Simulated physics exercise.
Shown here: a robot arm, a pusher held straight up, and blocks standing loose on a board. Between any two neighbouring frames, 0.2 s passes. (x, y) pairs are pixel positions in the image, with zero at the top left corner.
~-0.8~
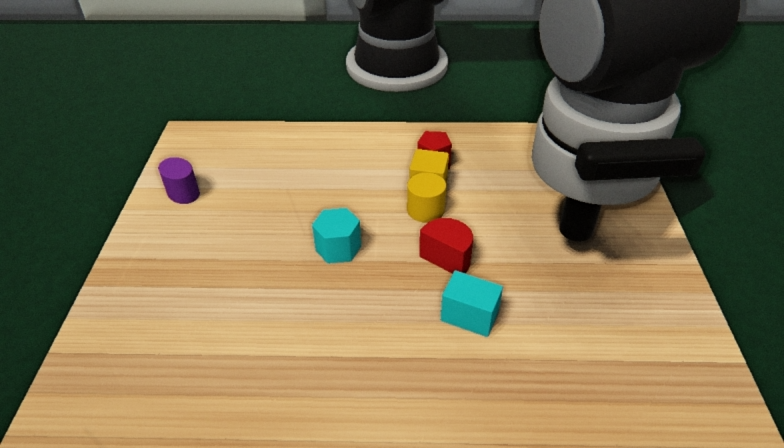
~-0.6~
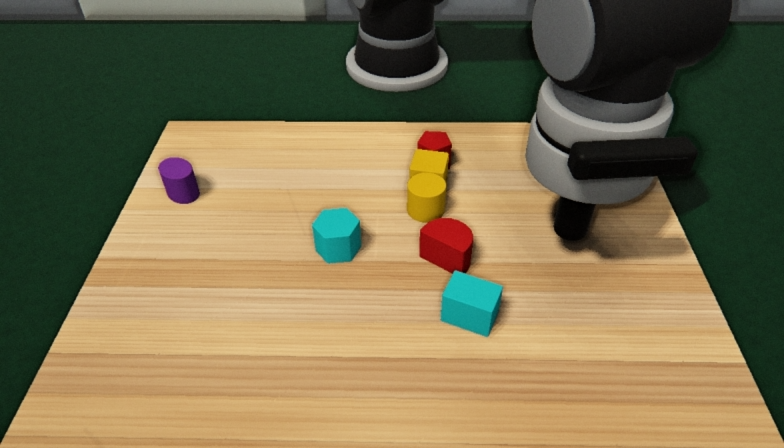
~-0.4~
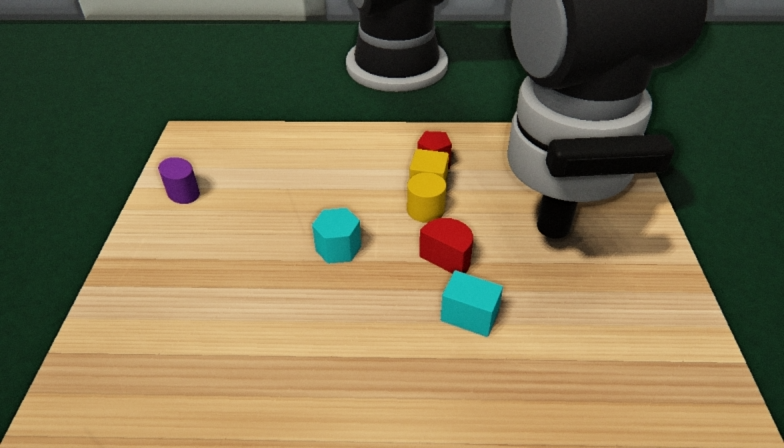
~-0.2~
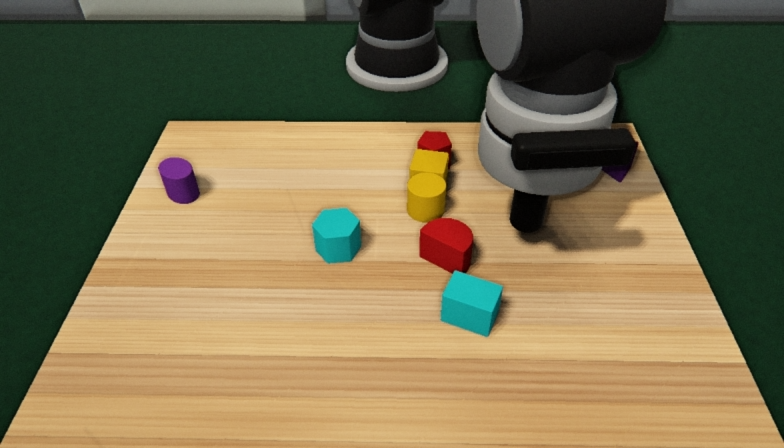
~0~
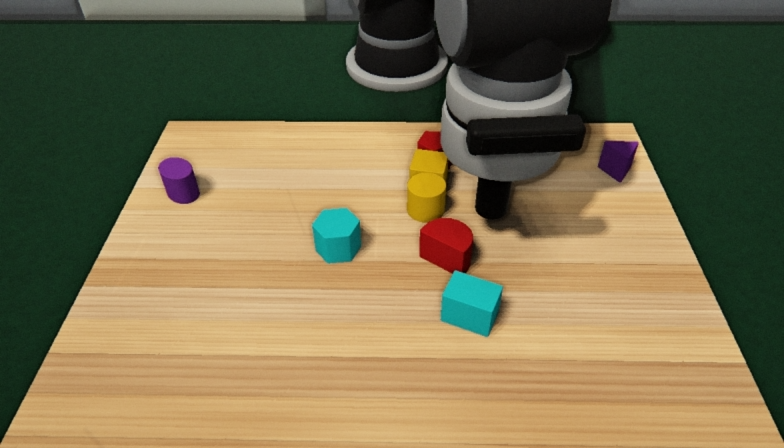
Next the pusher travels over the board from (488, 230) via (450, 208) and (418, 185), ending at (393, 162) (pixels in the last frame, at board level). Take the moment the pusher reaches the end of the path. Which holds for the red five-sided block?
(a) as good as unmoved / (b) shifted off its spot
Option b.
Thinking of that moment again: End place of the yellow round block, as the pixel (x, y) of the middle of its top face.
It will likely be found at (392, 173).
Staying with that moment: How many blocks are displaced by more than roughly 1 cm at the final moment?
My answer is three or more.
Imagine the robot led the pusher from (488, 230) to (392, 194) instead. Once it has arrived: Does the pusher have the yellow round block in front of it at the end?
I expect so.
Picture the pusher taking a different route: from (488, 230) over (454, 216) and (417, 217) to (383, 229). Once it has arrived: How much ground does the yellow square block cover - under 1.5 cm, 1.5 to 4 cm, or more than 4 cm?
The answer is under 1.5 cm.
The first path, step by step. One third of the way, pusher at (451, 189); yellow round block at (416, 182).
Two thirds of the way, pusher at (417, 166); yellow round block at (392, 173); yellow square block at (403, 138), turned 15° clockwise; red five-sided block at (430, 126), turned 65° clockwise.
At the end, pusher at (393, 144); yellow round block at (392, 173); yellow square block at (387, 120), turned 60° clockwise; red five-sided block at (429, 123), turned 85° clockwise; red half-round block unmoved.
